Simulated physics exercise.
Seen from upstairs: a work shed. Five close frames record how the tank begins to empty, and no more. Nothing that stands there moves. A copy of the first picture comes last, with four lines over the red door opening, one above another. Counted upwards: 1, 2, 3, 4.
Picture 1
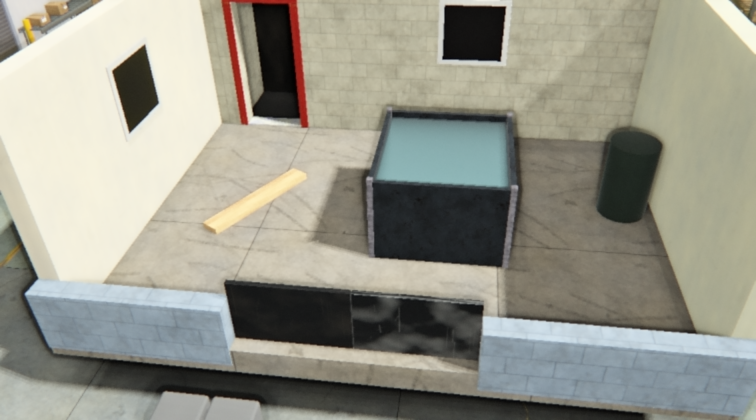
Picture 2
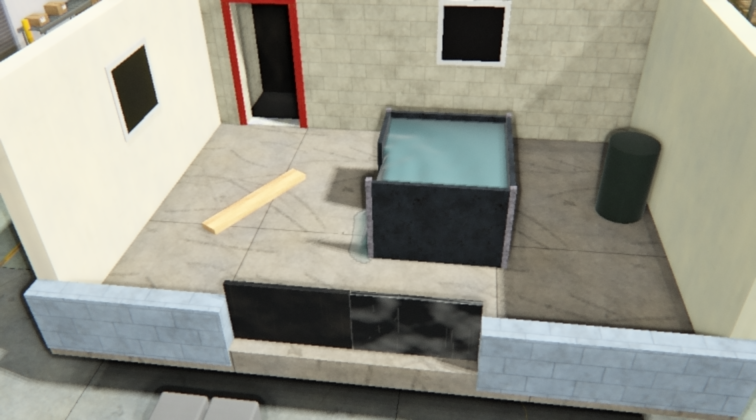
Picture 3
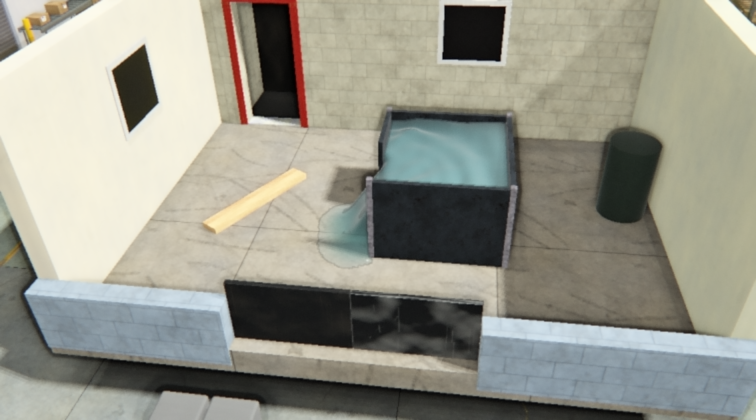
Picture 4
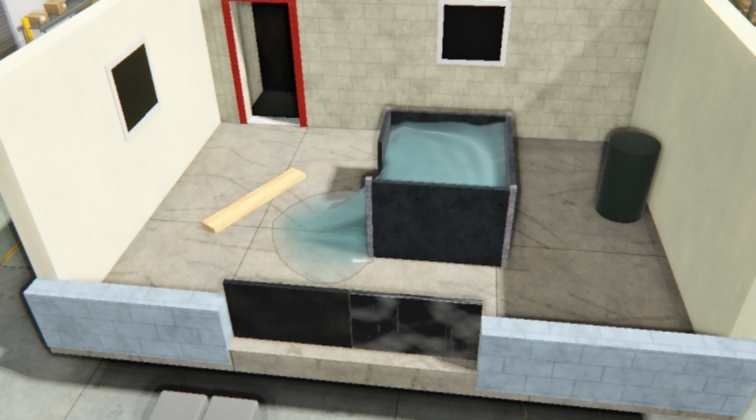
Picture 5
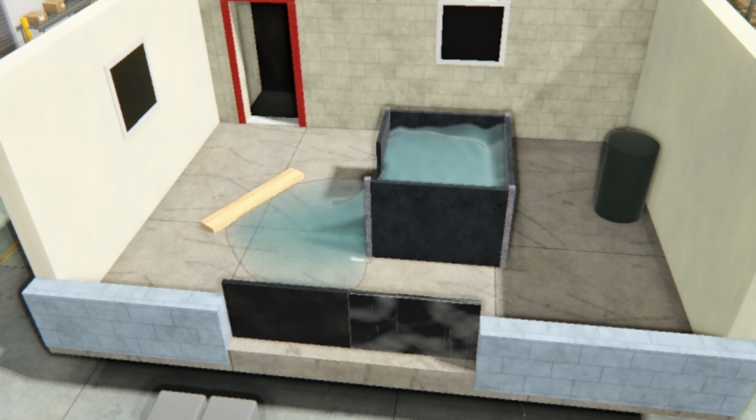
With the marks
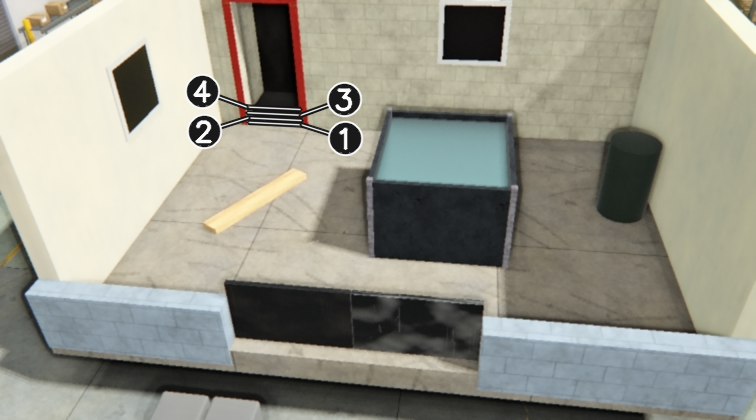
Work shed seen from above, water pouring from the left side of a dark tank and spreading across the floor toward a plank.
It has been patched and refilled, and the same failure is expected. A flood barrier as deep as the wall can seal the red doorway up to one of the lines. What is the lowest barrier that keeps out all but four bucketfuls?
Use height 3.
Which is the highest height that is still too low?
2.
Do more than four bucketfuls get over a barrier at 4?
No, that is safe.
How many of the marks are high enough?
Two.
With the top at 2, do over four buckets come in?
Yes, it does.
On the marked copy, 1 at (275, 123); 2 at (274, 119); 3 at (274, 114); 4 at (273, 108); from the bottom up 1, 2, 3, 4.
With 1, dozens of bucketfuls pour in.
With 2, about 10 bucketfuls get in.
With 3, a splash gets over, under a bucket.
With 4, nothing gets over.
